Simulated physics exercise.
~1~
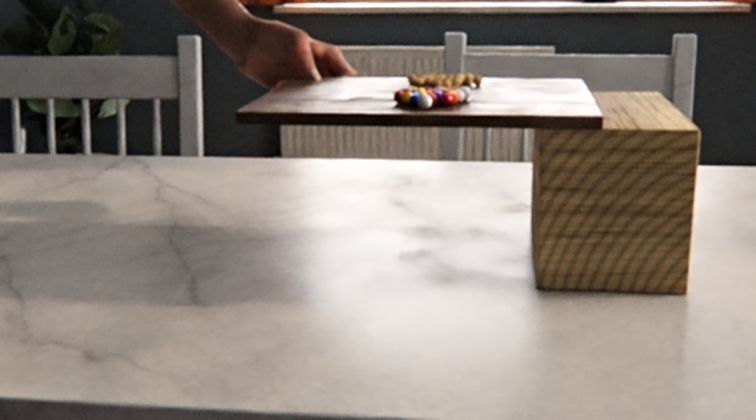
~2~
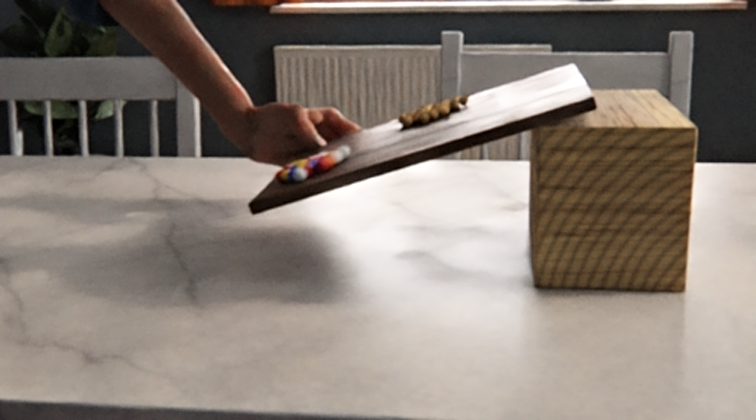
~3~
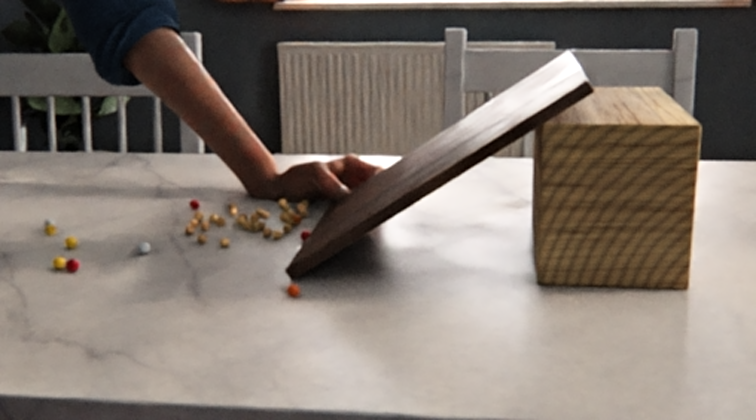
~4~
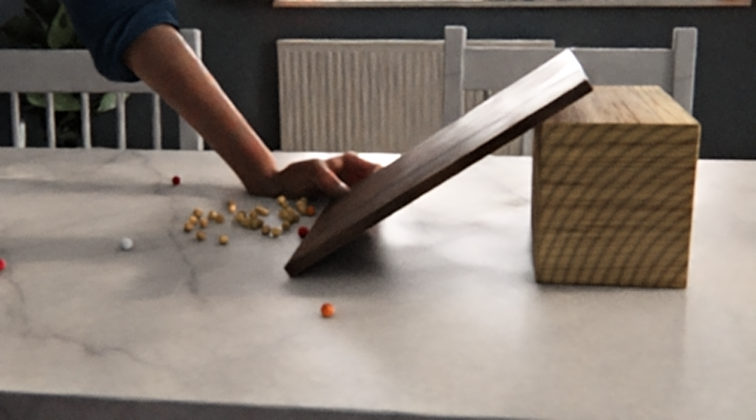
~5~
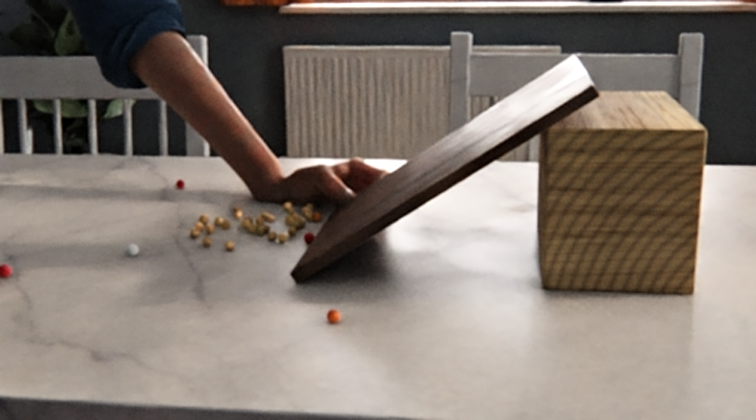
On a marble table, a hand lowers a board's end, spilling colourful balls farther than the small tan pieces, some balls leaving view.
